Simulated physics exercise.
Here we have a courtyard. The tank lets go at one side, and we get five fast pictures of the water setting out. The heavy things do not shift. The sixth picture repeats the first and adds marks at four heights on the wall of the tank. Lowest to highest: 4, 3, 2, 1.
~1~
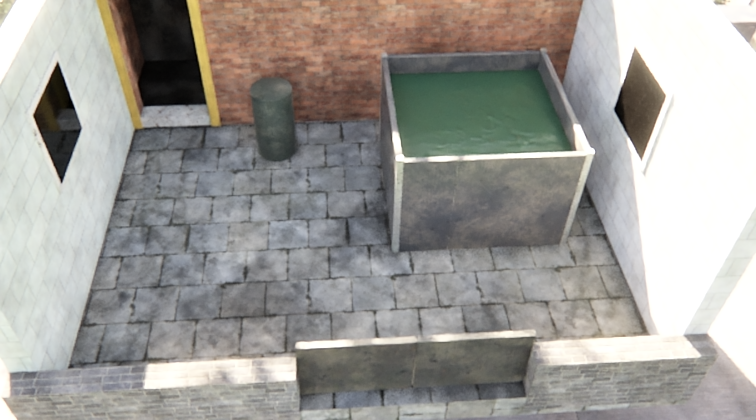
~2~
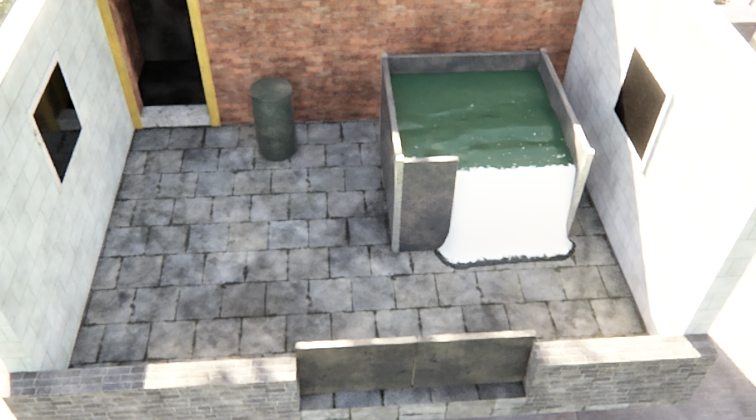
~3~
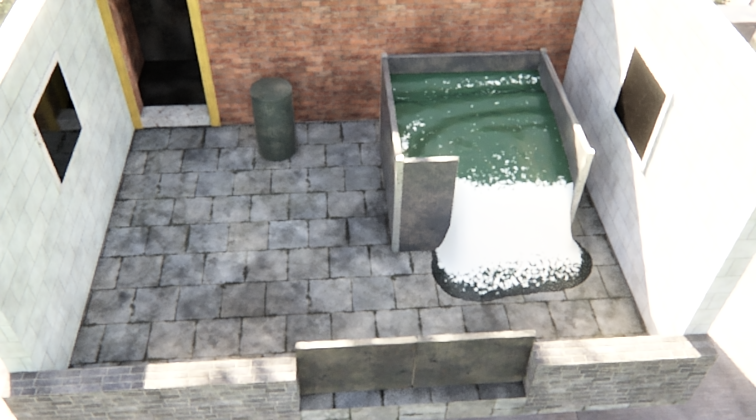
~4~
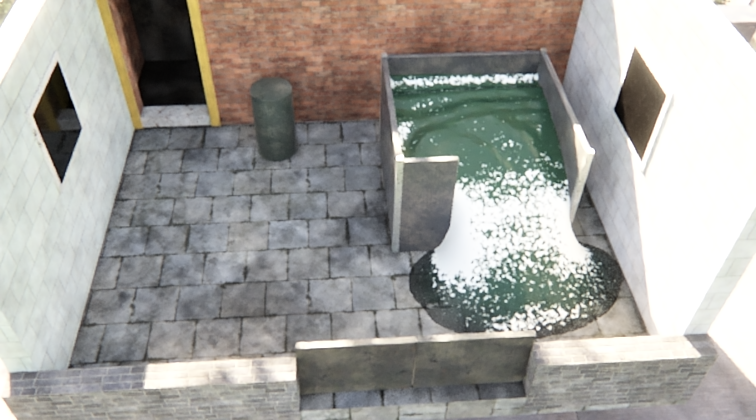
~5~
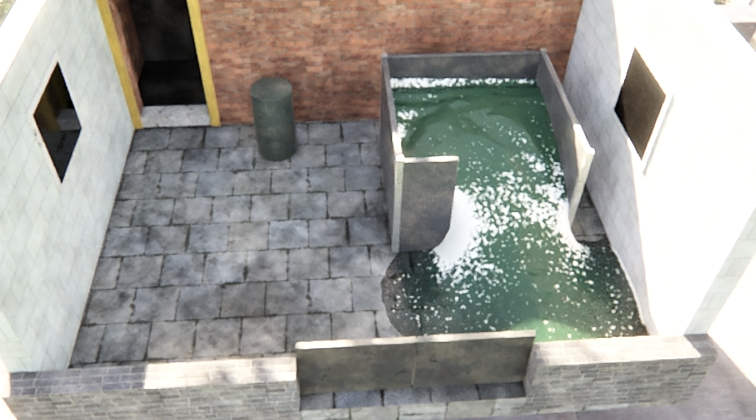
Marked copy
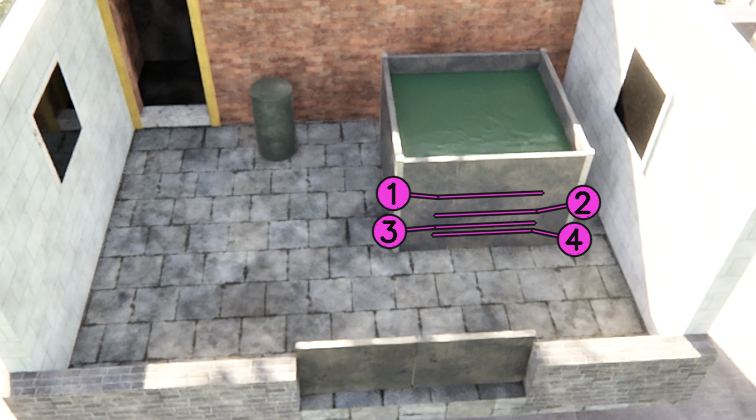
A walled courtyard paved in grey stone is seen from above by a still camera, with a red brick wall at the back and pale walls on both sides. A yellow-framed doorway stands at back left, a dark green barrel near it, a grey tank of green water at right, and a low gate in front. Part of the tank's front opens, and water pours out, foaming white, then spreads green across the right-hand paving.
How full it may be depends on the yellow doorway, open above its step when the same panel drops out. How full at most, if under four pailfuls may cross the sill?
The answer is mark 2.
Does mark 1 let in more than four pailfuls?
Yes.
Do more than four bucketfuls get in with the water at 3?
No.
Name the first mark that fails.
The answer is 1.
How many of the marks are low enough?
Three.
On the marked copy, 1 at (490, 195); 2 at (486, 213); 3 at (484, 225); 4 at (483, 232); from the bottom up 4, 3, 2, 1.
With 1, about 11 bucketfuls get in.
With 2, a splash gets over, under a bucket.
With 3, nothing gets over.
With 4, nothing gets over.
